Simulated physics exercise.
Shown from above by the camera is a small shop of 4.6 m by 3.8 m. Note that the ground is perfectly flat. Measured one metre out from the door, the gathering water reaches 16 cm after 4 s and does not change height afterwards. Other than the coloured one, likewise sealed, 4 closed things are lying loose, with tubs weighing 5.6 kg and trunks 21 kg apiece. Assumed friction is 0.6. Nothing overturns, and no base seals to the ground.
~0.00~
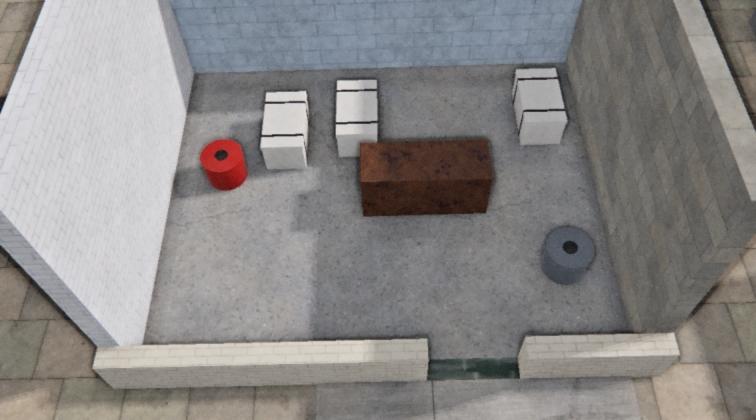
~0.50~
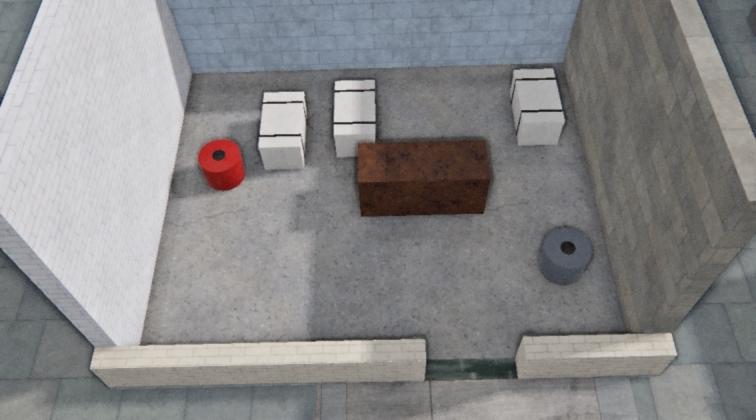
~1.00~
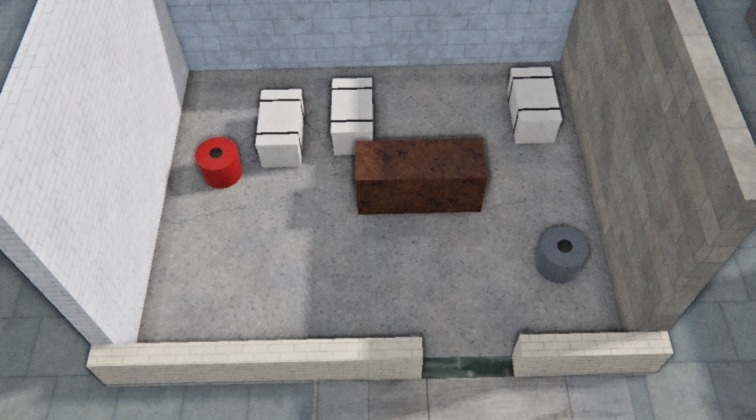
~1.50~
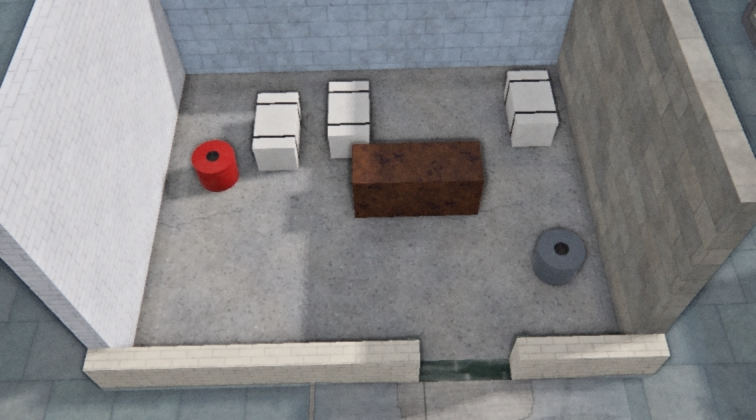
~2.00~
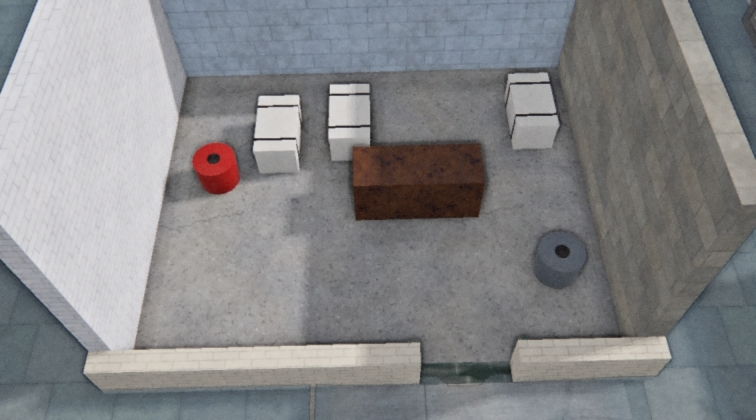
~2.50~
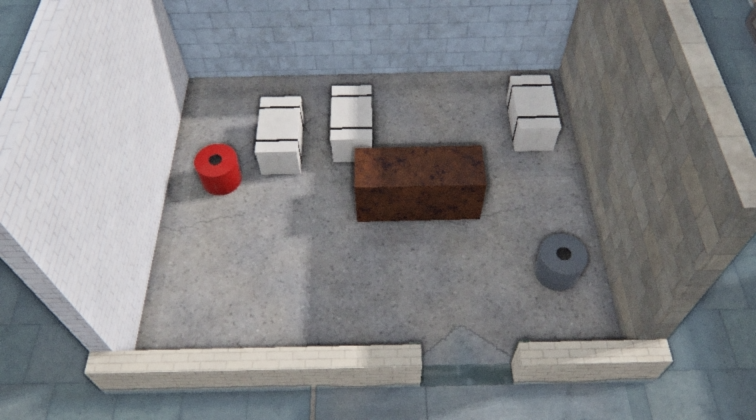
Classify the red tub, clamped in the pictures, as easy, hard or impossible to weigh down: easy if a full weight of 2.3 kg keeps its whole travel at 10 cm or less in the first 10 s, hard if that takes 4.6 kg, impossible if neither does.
Hard.
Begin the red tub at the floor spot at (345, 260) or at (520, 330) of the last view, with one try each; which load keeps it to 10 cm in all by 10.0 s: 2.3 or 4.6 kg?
Respectively, neither option succeeds and neither option succeeds.
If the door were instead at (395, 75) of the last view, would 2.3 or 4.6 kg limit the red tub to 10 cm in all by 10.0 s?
With that change, the big one is needed.
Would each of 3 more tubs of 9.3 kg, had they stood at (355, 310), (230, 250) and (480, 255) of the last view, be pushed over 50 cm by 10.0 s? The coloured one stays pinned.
In turn: Less, short of it, over.
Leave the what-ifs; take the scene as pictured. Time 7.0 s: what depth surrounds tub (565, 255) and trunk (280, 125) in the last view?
Depths: Near 3 cm, then near 1 cm.
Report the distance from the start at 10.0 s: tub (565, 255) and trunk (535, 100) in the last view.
Respectively 30 and 0 cm.
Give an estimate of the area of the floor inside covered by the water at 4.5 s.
Some 4.0 m2.
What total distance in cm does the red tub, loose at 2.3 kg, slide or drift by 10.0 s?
Around 50 cm in total.
After 3.5 s the red tub would be 0 cm from its start with 2.3 kg and 0 cm from its start with 4.6 kg; 0 cm of water round it then.
After 4.5 s the red tub would be 0 cm from its start with 2.3 kg and 0 cm from its start with 4.6 kg; 0 cm of water round it then.
After 7.0 s the red tub would be 2 cm from its start with 2.3 kg and 0 cm from its start with 4.6 kg; 2 cm of water round it then.
After 10.0 s the red tub would be 51 cm from its start with 2.3 kg and 0 cm from its start with 4.6 kg; 3 cm of water round it then.
